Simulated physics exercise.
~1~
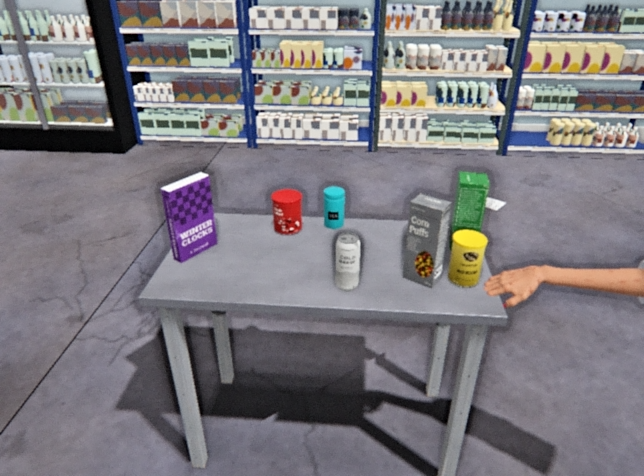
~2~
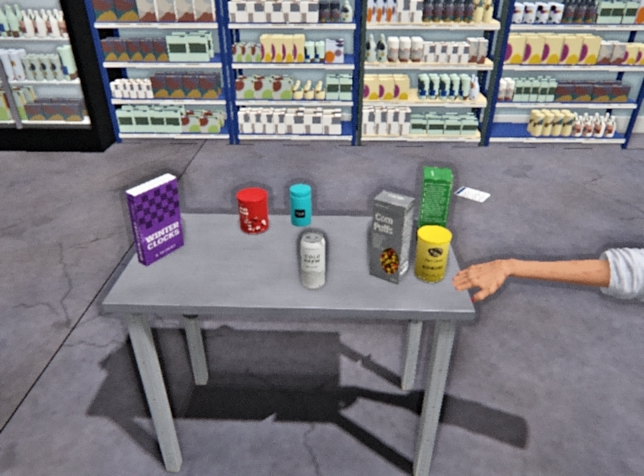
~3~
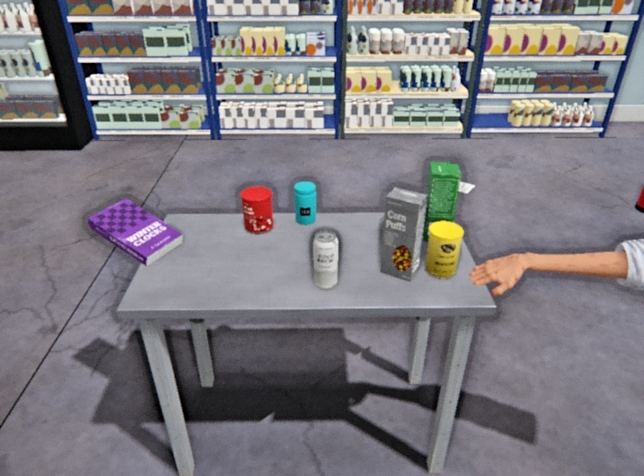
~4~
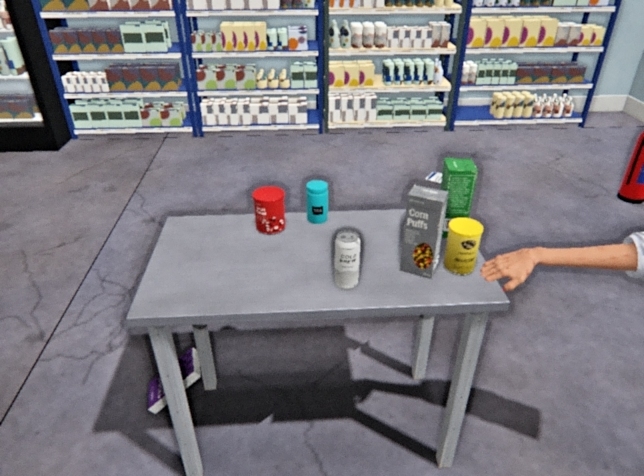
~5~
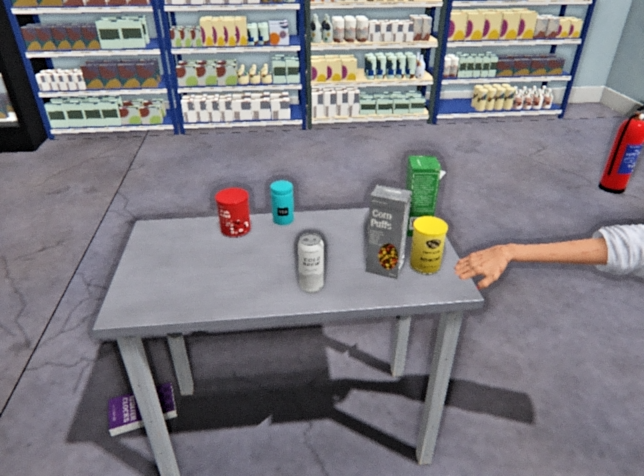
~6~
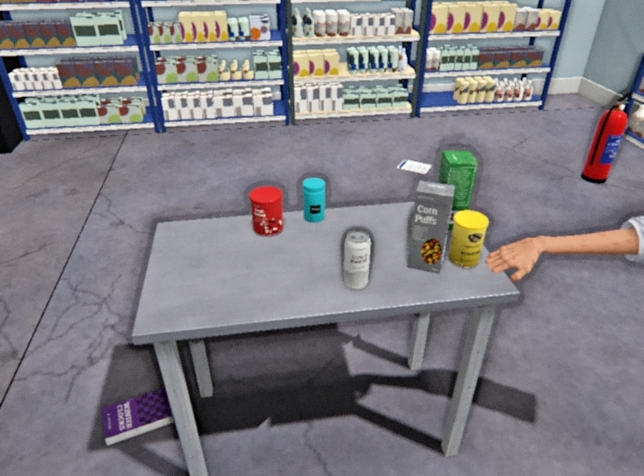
In a store aisle, a hand hovered by the right end of a small gray table of cans, jars and cartons as a purple book toppled off the left edge and ended up lying on the floor, while the other items stayed standing.
